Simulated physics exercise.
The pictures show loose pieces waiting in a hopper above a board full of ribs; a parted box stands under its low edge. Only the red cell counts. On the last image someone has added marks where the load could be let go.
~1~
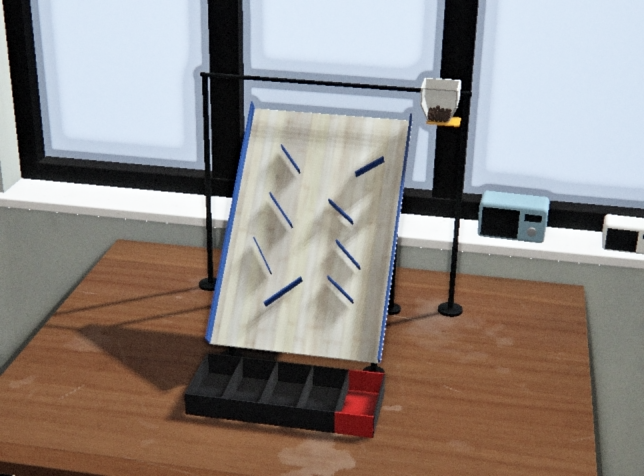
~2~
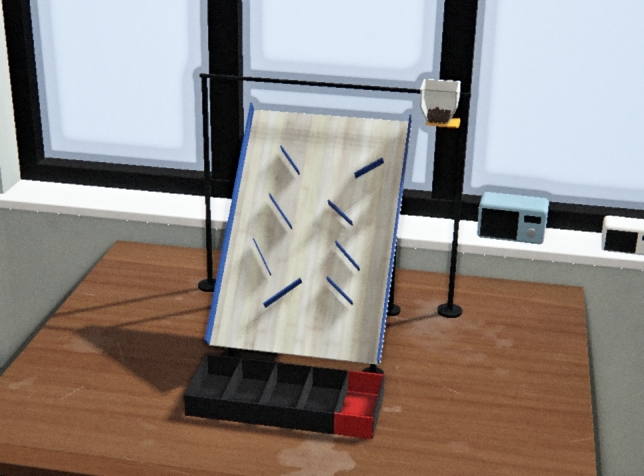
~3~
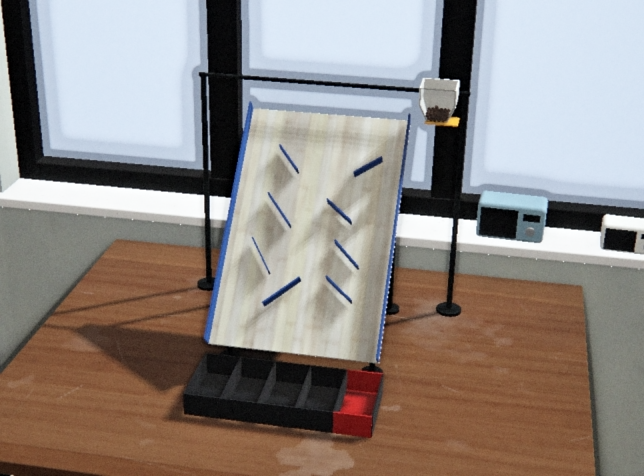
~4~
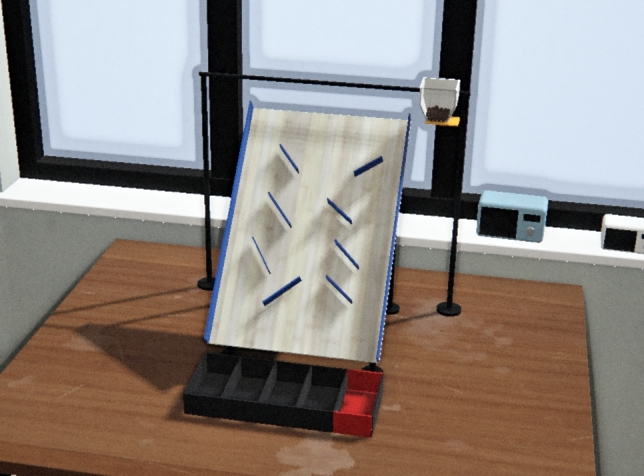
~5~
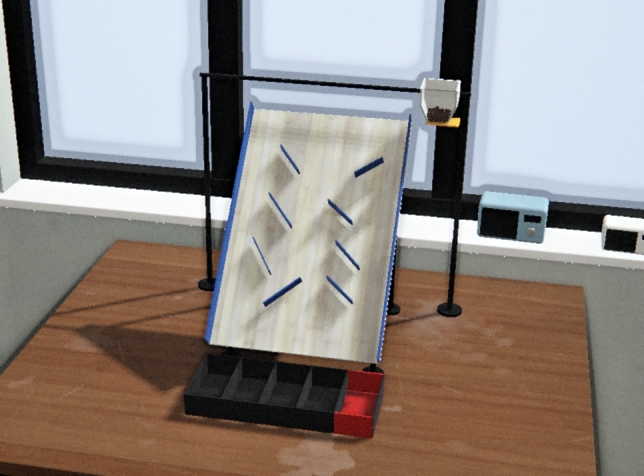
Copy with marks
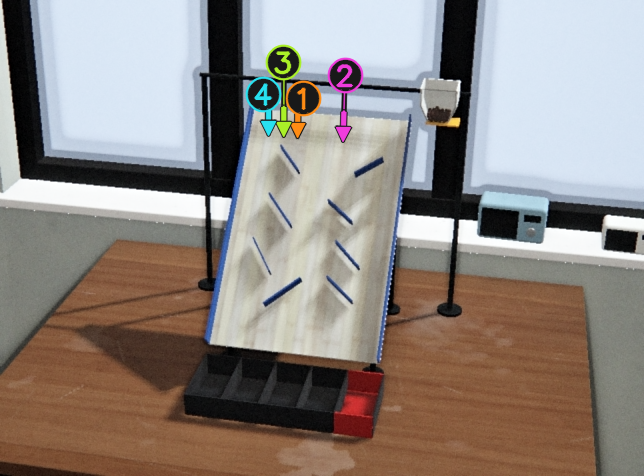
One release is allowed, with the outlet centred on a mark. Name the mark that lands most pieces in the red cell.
Mark 2.
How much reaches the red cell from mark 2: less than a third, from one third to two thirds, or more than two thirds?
It is from one third to two thirds.
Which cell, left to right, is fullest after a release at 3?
The first.
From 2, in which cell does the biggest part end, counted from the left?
The fifth.
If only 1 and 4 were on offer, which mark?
Here it is mark 1.
On the marked copy, mark 1 meets the board at (297, 132); mark 2 meets the board at (343, 136); mark 3 meets the board at (283, 131); mark 4 meets the board at (268, 130).
For mark 1, roughly a quarter in the red cell, roughly two thirds in other cells, about a tenth outside the box.
For mark 2, roughly half in the red cell, roughly a third in other cells, about a tenth outside the box.
For mark 3, about a tenth in the red cell, the larger part in other cells, about a tenth outside the box.
For mark 4, just a few in the red cell, the larger part in other cells, about a tenth outside the box.
